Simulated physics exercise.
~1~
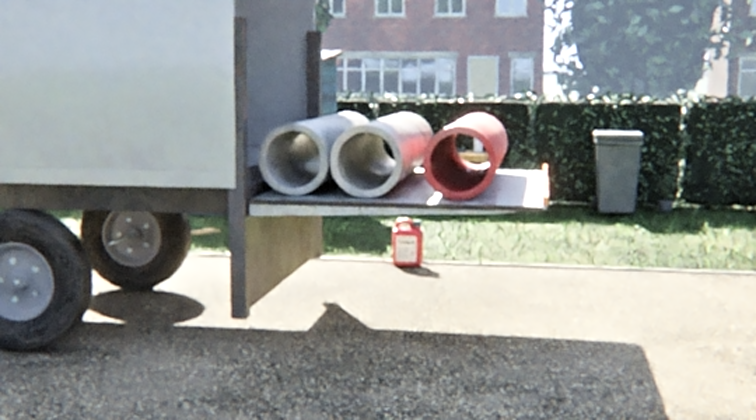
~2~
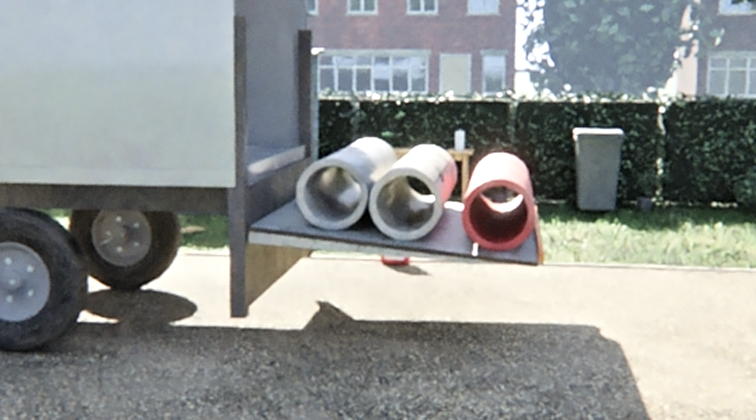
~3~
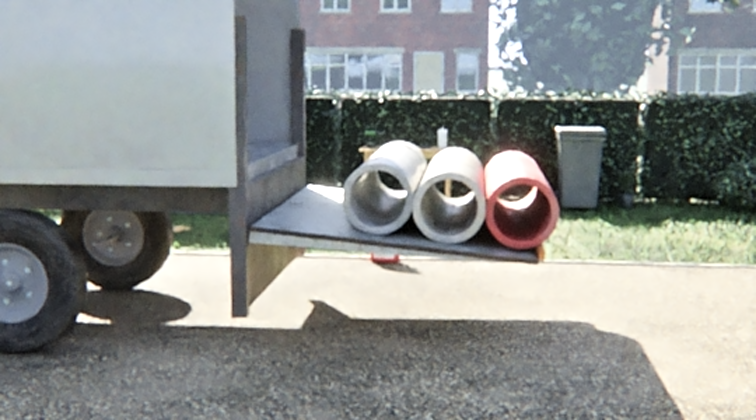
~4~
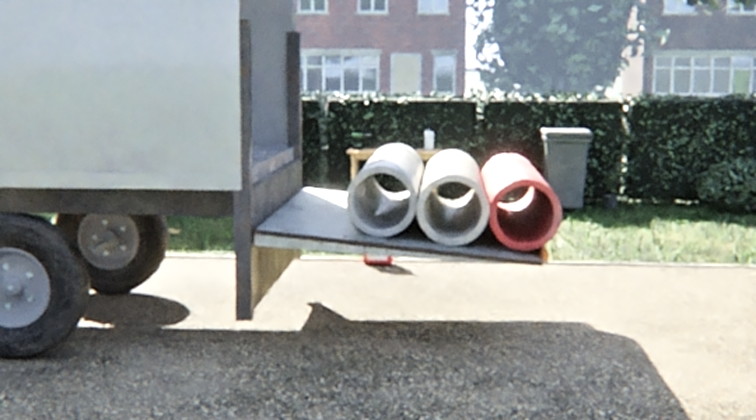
On a lorry's lowered, tilting tail-lift, three pipes roll right and stop near the edge.
